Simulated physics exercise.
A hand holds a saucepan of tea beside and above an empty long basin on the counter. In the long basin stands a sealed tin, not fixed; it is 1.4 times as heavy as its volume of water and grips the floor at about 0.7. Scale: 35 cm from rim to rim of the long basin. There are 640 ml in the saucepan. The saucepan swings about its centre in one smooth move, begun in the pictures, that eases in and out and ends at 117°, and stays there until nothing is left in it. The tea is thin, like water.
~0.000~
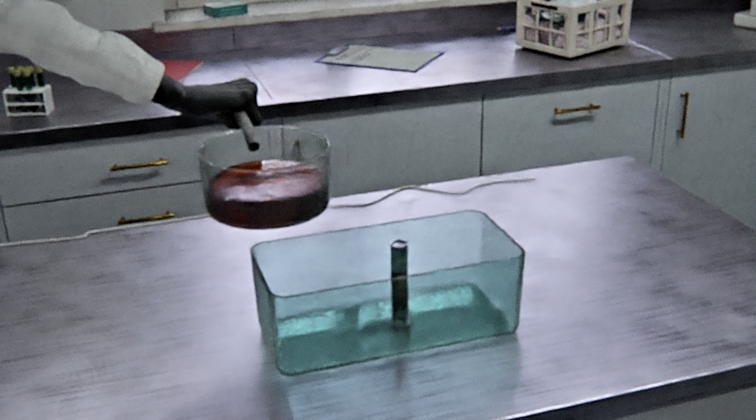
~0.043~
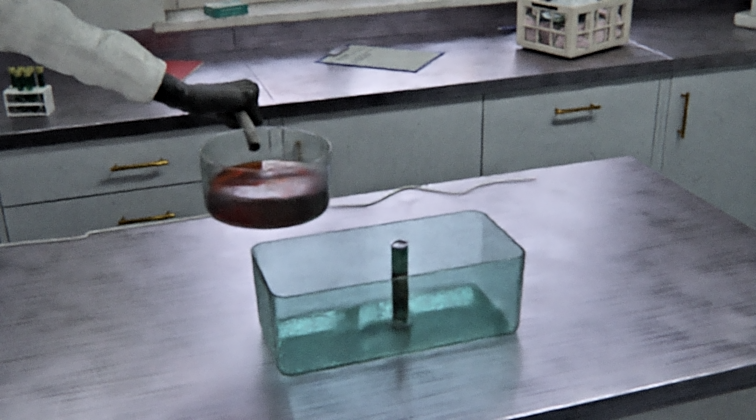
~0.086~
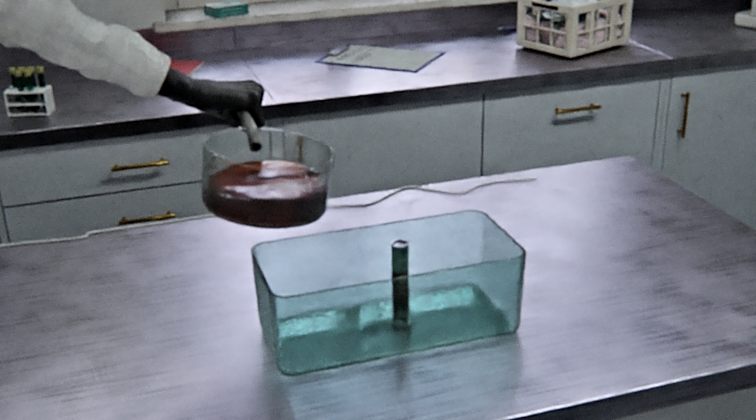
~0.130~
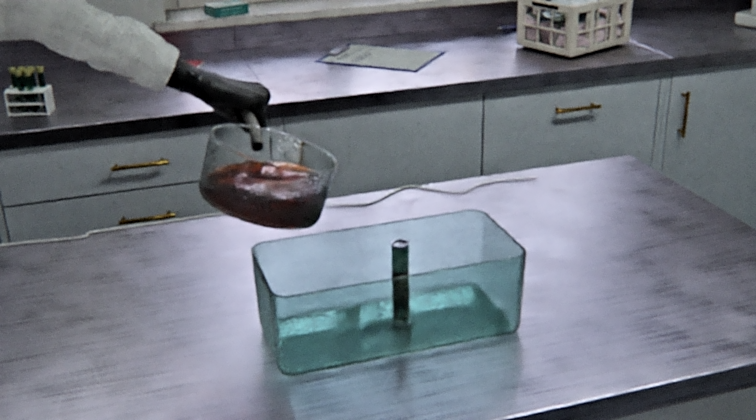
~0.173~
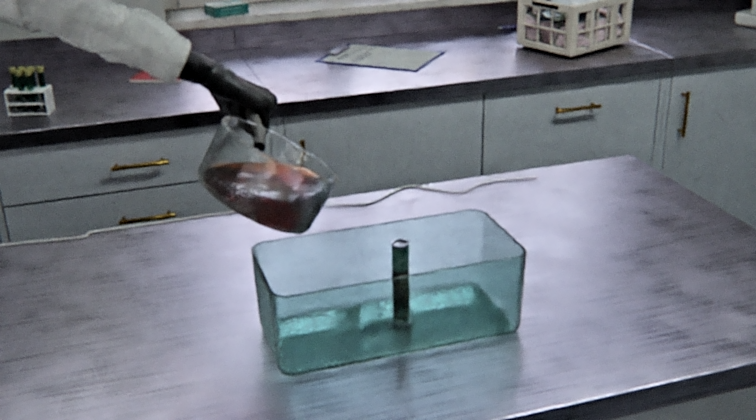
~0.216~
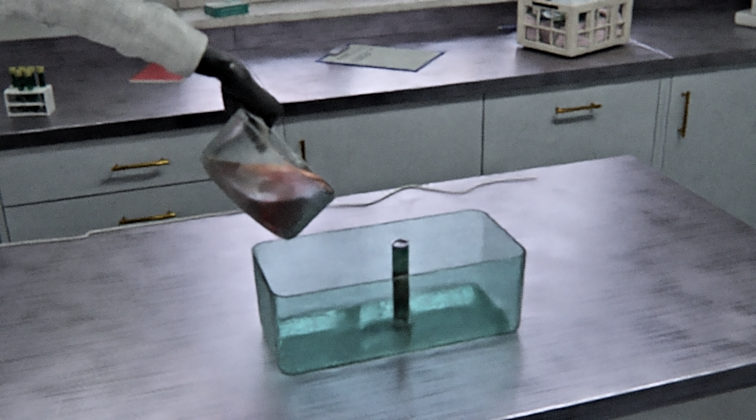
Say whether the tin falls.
The tin remains upright.
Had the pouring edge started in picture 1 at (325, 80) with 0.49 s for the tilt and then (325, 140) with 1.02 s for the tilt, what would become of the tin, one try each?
First it keeps standing; then it stays up.
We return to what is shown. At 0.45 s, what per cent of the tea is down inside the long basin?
About 56 per cent.
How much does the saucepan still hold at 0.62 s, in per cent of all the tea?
Some 1 per cent.
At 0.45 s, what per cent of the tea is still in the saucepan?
About 14 per cent.
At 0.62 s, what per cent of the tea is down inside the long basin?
About 94 per cent.
Then, 0.45 s in, the tilt is 115° and 13 per cent is still to pour; the tin stands where it began.
Then, 0.62 s in, the tilt is 117° and 1 per cent is still to pour; the tin stands where it began.
Then, 0.80 s in, the tilt is 117° and 0 per cent is still to pour; the tin stands where it began.
Then, 0.99 s in, the tilt is 117° and 0 per cent is still to pour; the tin stands where it began.
Finally, the tin stands where it began.
